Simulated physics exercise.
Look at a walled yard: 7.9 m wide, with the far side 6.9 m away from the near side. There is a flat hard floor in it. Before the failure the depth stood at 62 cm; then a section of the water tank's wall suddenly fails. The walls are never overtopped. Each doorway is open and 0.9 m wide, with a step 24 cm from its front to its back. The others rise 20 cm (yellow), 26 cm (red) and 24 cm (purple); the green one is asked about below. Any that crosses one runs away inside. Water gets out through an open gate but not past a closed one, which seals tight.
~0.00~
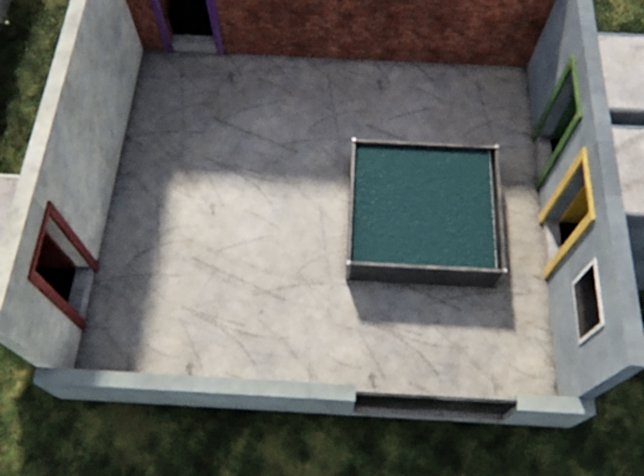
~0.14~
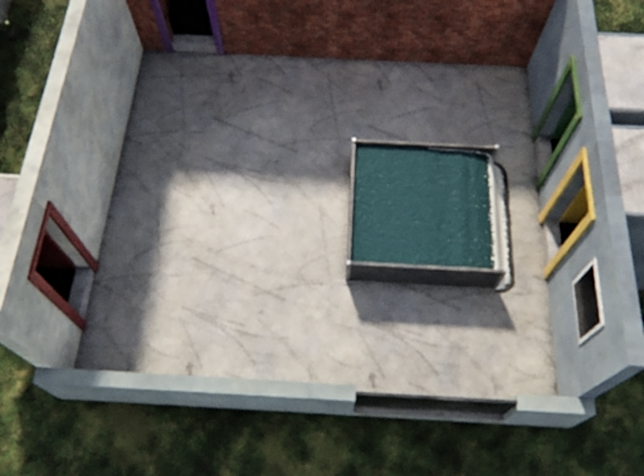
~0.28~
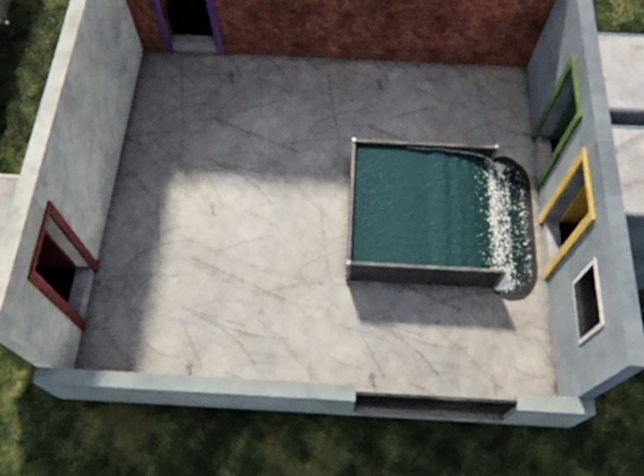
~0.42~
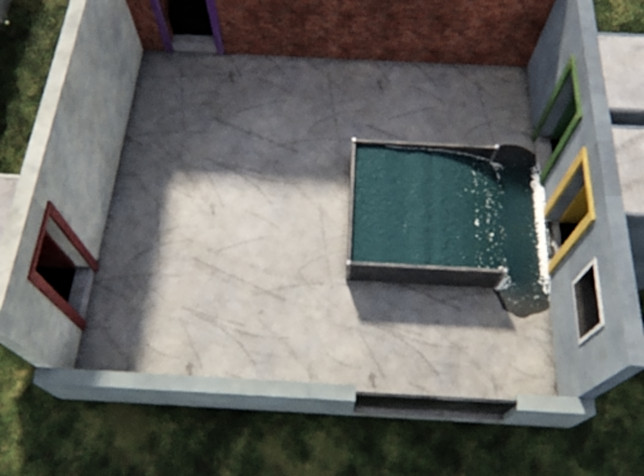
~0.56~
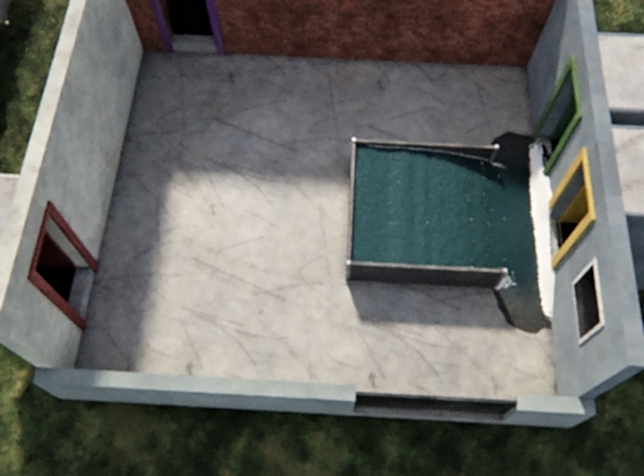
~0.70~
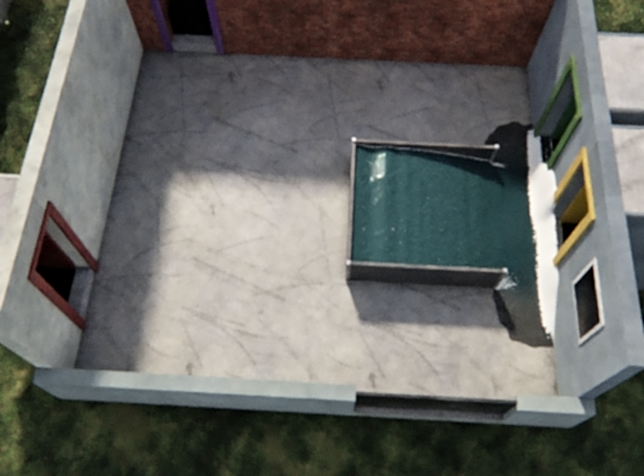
Walled yard with a tank of dark green water opening on its right side, water surging out and spreading along the right wall.
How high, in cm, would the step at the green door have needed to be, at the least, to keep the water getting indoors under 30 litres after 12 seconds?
About 29 cm.
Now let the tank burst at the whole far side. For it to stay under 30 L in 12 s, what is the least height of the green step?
That way, roughly 9.5 cm.
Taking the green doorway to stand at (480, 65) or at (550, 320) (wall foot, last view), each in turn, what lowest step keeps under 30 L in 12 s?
About 22 cm for the first and 19 cm for the second.
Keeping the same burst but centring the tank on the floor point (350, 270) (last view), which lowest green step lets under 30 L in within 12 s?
At least roughly 10.5 cm high.
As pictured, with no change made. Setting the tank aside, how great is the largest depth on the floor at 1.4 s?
About 47 cm at most.
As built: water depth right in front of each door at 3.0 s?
Yellow door 30 cm, red door 0 cm, purple door 0 cm, green door 25 cm.
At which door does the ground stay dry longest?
Red.
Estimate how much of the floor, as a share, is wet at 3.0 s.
Some 30 per cent is wet.
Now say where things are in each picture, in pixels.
In the first frame, the water tank at (425, 205) is whole and still, 62 cm deep; the green door at (553, 132) is dry.
In the second frame, the gap is at (492, 220), the front 0.3 m out at (508, 283); the back of the water tank holds 62 cm.
In the third frame, the front is at (532, 278), 0.7 m from the gap at (492, 220); 1.7 m2 of floor is wet, 62 cm left at the back.
In the fourth frame, the gap is at (492, 221), the front 1.0 m out at (535, 159); the back of the water tank holds 62 cm.
In the fifth frame, the front is at (533, 143), 1.1 m from the gap at (491, 221); 3.2 m2 of floor is wet, 62 cm left at the back.
In the sixth frame, the gap is at (491, 221), the front 1.4 m out at (532, 127); the back of the water tank holds 60 cm; water is at the green door at (553, 132).
After 1.4 s water covers 15 % of the floor, deepest (47 cm) near (534, 217); 33 cm at the green door, 20 litres in over its 22 cm step.
After 3.0 s water covers 30 % of the floor, deepest (36 cm) near (550, 407); 25 cm at the green door, 75 litres in over its 22 cm step.
After 12.0 s water covers 100 % of the floor, deepest (10 cm) near (226, 389); 6 cm at the green door, 80 litres in over its 22 cm step.
At the green door as built, the water arrived by 0.5 s and peaked near 34 cm at 1.6 s.
Run again over the same 12 s with other heights there, 59 litres in over 24.5 cm, 11 litres over 33 cm. The limit of 30 litres is kept from about 29 cm up.
